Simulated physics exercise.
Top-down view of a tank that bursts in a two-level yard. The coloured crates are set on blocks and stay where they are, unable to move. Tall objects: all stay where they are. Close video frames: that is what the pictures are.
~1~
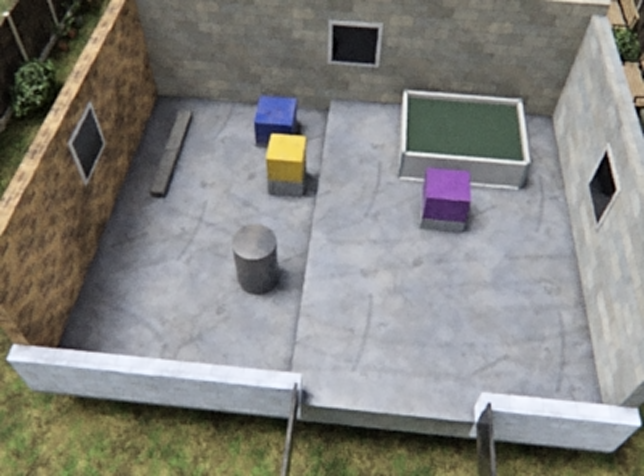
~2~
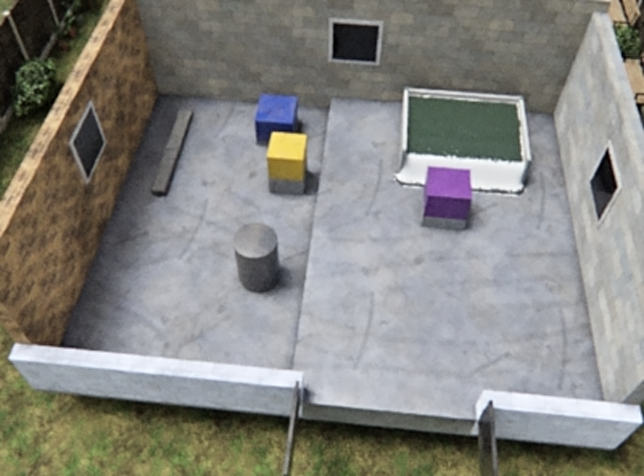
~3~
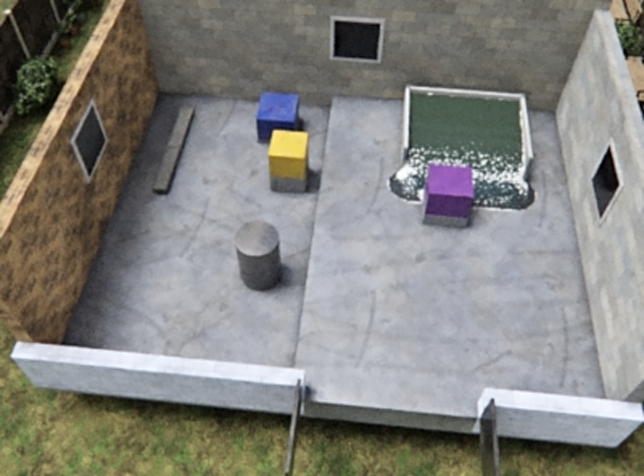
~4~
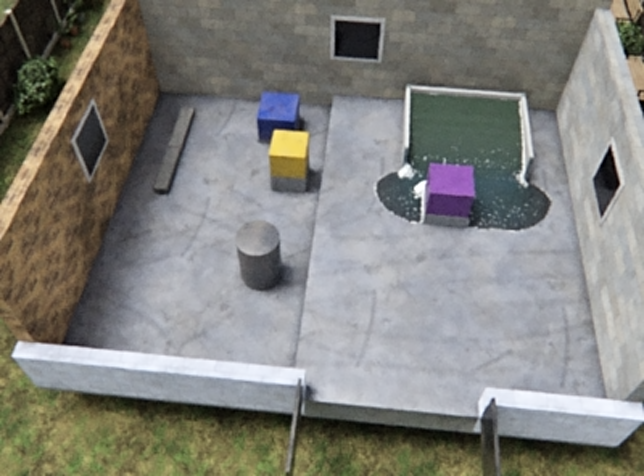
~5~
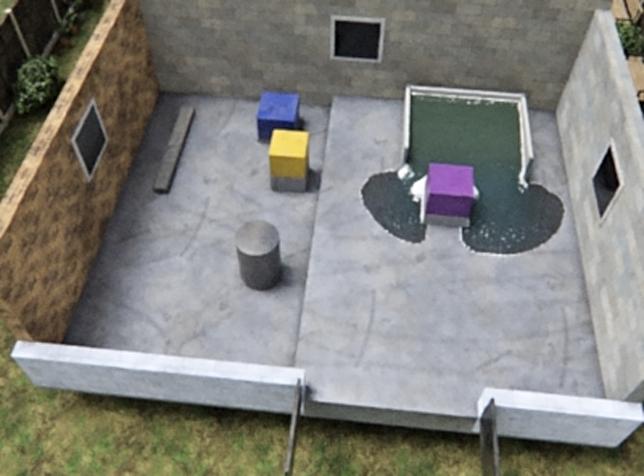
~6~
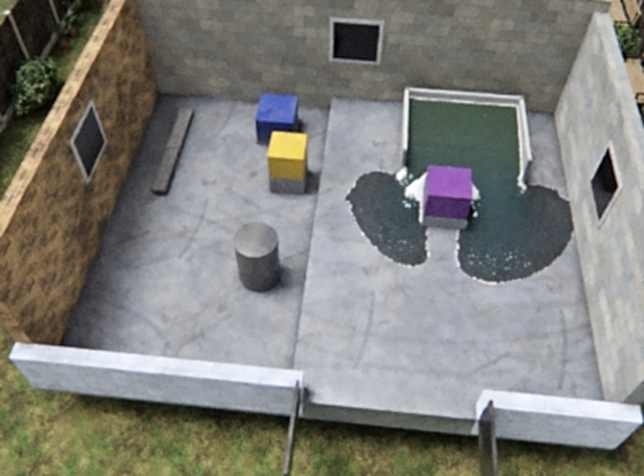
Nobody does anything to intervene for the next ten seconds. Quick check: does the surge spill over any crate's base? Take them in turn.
Blue crate: Remains dry, purple crate: Becomes wet, yellow crate: Remains dry.
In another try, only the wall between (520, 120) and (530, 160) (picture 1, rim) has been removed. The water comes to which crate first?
My pick is the purple one.
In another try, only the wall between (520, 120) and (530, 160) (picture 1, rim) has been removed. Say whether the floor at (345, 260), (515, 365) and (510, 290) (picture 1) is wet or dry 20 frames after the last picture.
Obs. 1: Moisture-free; obs. 2: Sodden; obs. 3: Sodden.
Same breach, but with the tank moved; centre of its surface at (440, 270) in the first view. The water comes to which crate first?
Purple one.
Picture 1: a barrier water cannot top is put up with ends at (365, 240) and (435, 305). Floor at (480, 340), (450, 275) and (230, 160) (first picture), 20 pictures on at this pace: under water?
One after the other: Flooded, flooded, free of water.
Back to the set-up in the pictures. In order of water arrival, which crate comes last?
I'd pick the blue crate.
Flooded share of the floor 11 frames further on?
I reckon around 50 %.
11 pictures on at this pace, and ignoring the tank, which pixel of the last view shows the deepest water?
I'd say near (598, 416).
A moment on, water covers 30 % of the floor; the blue crate not reached, the purple crate water round its plinth, the yellow crate not reached.
Next, water covers 50 % of the floor; the blue crate not reached, the purple crate water round its plinth, the yellow crate water round its plinth.
Then, water covers 55 % of the floor; the blue crate water round its plinth, the purple crate water round its plinth, the yellow crate water round its plinth.
Later, water covers 65 % of the floor; the blue crate water round its plinth, the purple crate water round its plinth, the yellow crate water round its plinth.
In the end, water covers 75 % of the floor; the blue crate stayed above the water, the purple crate was topped, the yellow crate stayed above the water.
